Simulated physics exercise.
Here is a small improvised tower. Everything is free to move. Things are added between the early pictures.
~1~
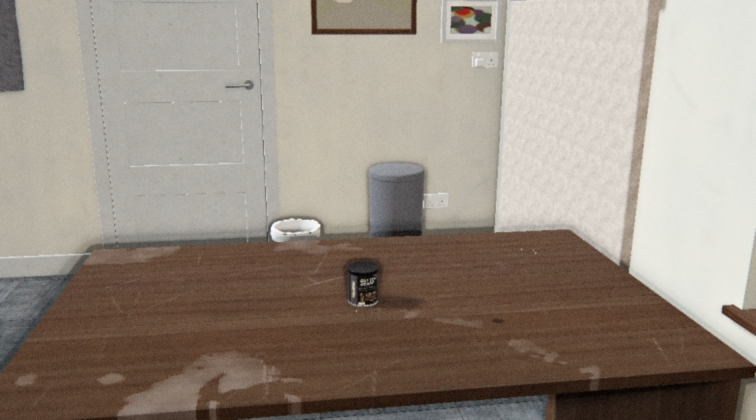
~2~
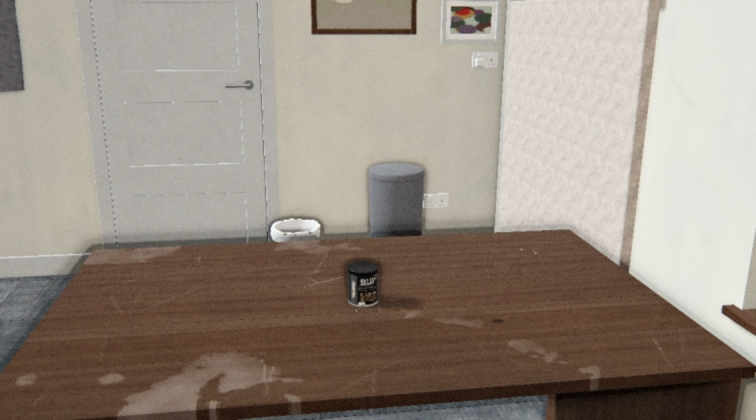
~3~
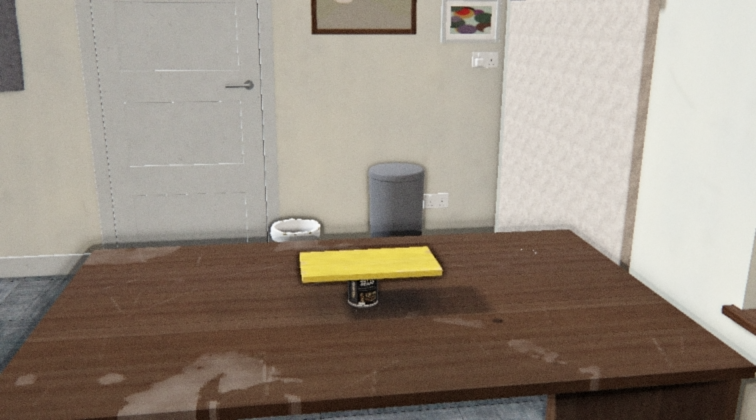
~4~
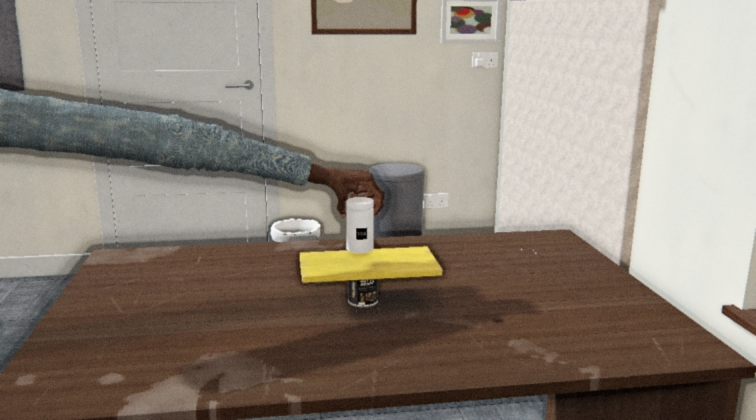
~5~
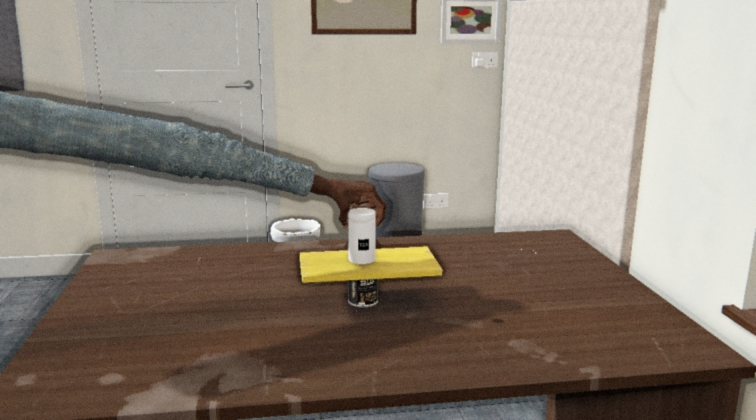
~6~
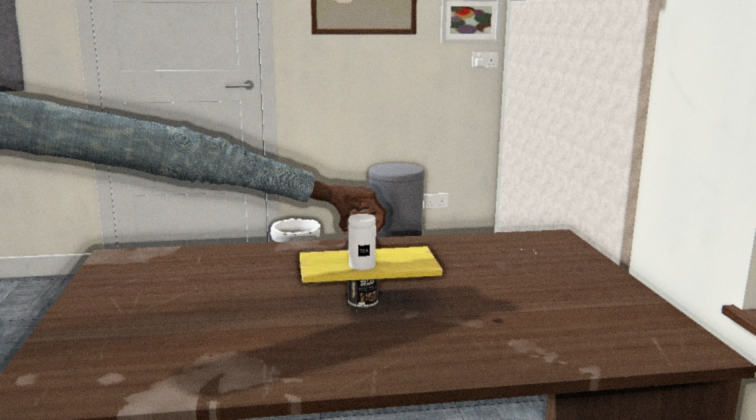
On a worn wooden table, a small black tin stands alone before a yellow board appears across its top. A hand reaching in from the left then lowers a white jar onto the board and keeps hold of it.
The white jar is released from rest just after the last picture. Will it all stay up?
Outcome: The stack keeps its balance.
Then, 0.30 s later than the last frame, all is still.
Then, 0.70 s later than the last frame, white jar resting near (362, 242).
When it is over, all 3 as before. End places, in pixels of the last picture, white jar near (362, 242). The stack holds.
